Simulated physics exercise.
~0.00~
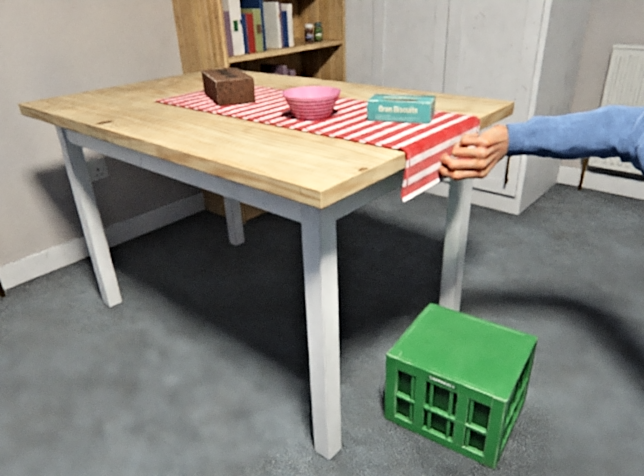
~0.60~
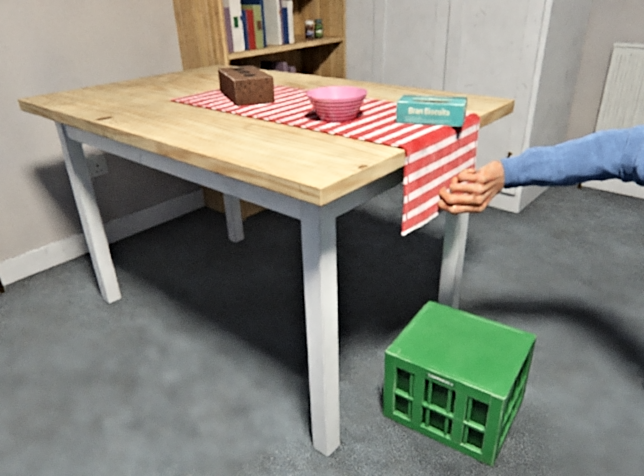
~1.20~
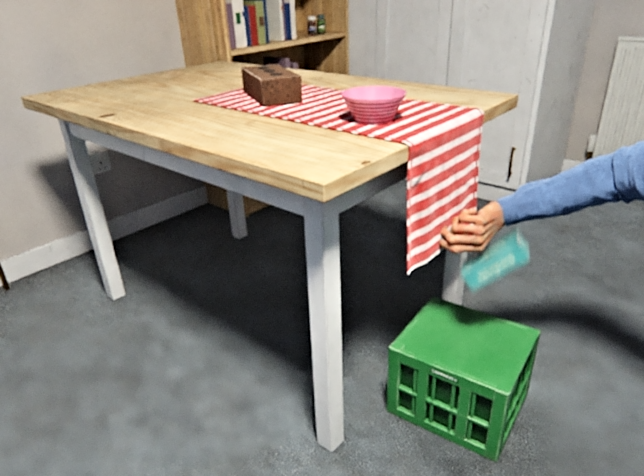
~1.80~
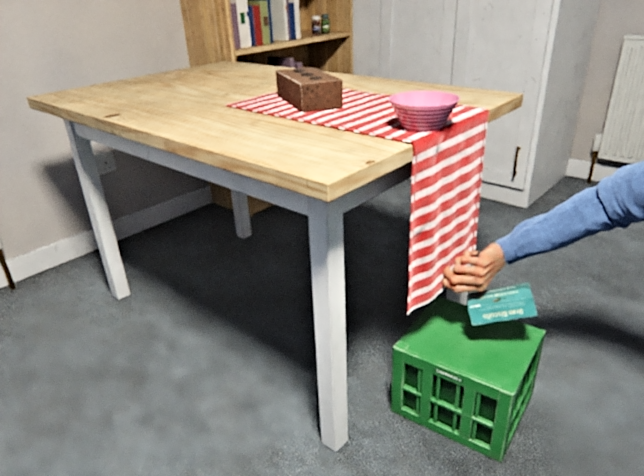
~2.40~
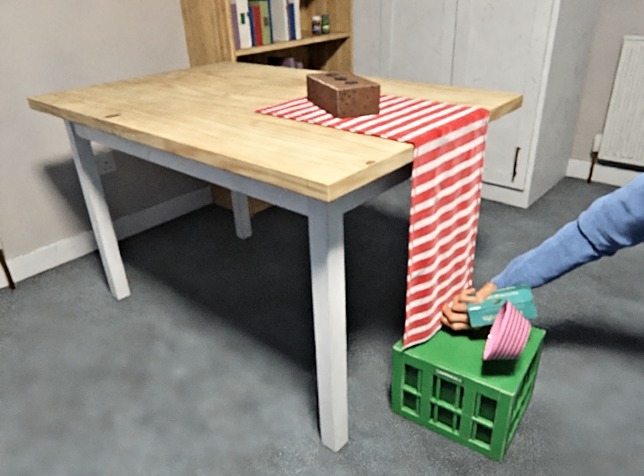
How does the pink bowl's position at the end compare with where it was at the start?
At the start the pink bowl sits upright on the striped scarf on top of the table, between the brick and the turquoise packet. By the end it is off the table, further right and much lower, tipped over at the green crate.
